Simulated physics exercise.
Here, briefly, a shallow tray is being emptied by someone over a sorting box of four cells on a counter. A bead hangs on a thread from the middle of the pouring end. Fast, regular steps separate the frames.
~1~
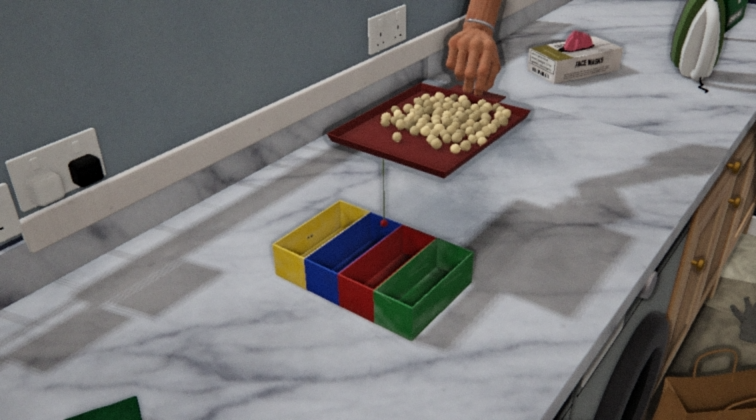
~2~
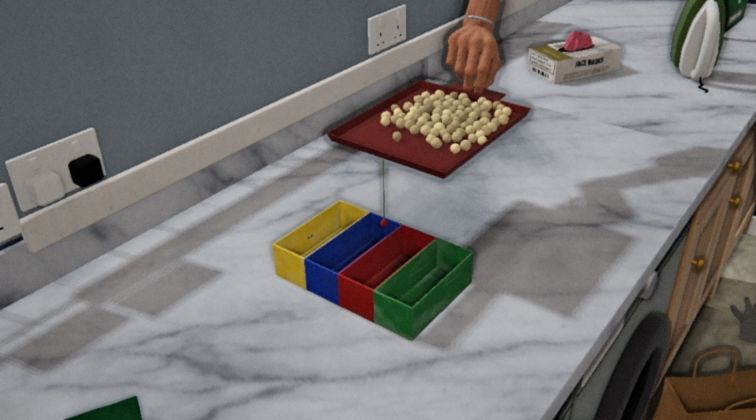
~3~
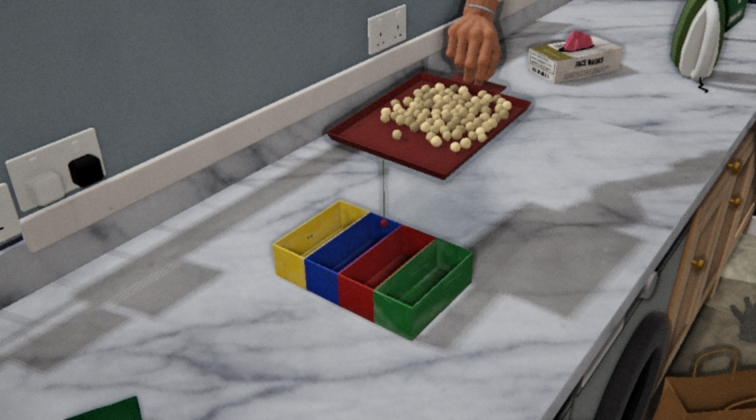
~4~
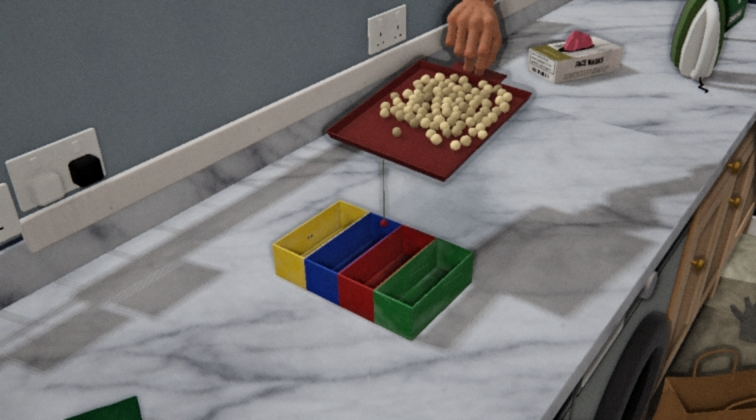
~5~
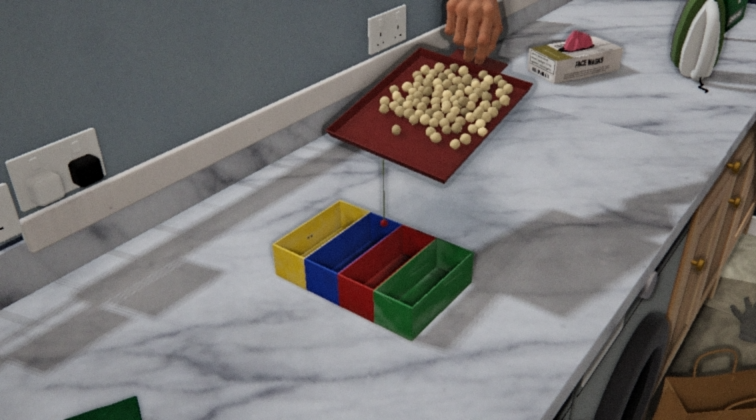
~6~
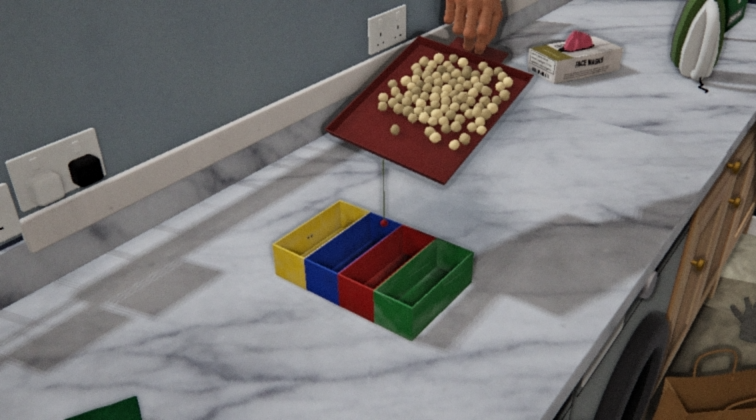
The clip opens on a hand holding a dark red tray of pale, round nuts above a marble counter, behind a box with yellow, blue, red and green cells. The hand gradually tilts the tray, its near edge dipping slightly at the right, while the nuts shift slightly and the box stays still.
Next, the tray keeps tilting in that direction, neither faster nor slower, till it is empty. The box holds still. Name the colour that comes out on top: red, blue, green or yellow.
Green comes out on top.
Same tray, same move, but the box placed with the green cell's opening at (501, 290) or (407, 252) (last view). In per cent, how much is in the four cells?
In order, about 90 and 60 in a hundred.
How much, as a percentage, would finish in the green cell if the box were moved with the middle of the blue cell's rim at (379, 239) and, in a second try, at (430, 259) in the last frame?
Trial 1 30%, trial 2 0%.
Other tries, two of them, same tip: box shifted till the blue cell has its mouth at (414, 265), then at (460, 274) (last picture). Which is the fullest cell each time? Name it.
So the first one goes to the blue one and the second to the yellow one.
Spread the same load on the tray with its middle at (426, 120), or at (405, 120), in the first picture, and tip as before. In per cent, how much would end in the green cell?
In order, about 50 and 40 in a hundred.
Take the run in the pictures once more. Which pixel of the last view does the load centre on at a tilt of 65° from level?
Centre estimate: (418, 162).
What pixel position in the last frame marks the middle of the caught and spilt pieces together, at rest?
Near (409, 292), more or less.
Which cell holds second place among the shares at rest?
Second place goes to the cell in red.
Soon, tray tipped steeply; about two thirds on the tray; a small part in the green cell; a small part in the red cell; a stray few in the blue cell; a small part falling or outside the box.
A while on, tray tipped past a quarter turn; a stray few on the tray; about a third in the green cell; about a third in the red cell; a small part in the blue cell; a small part falling or outside the box.
Towards the end, tray tipped past a quarter turn; about half in the green cell; about a third in the red cell; a small part in the blue cell; a small part falling or outside the box.
Finally, tray tipped past a quarter turn; about half in the green cell; about a third in the red cell; a small part in the blue cell; none in the yellow cell; a small part outside the box.
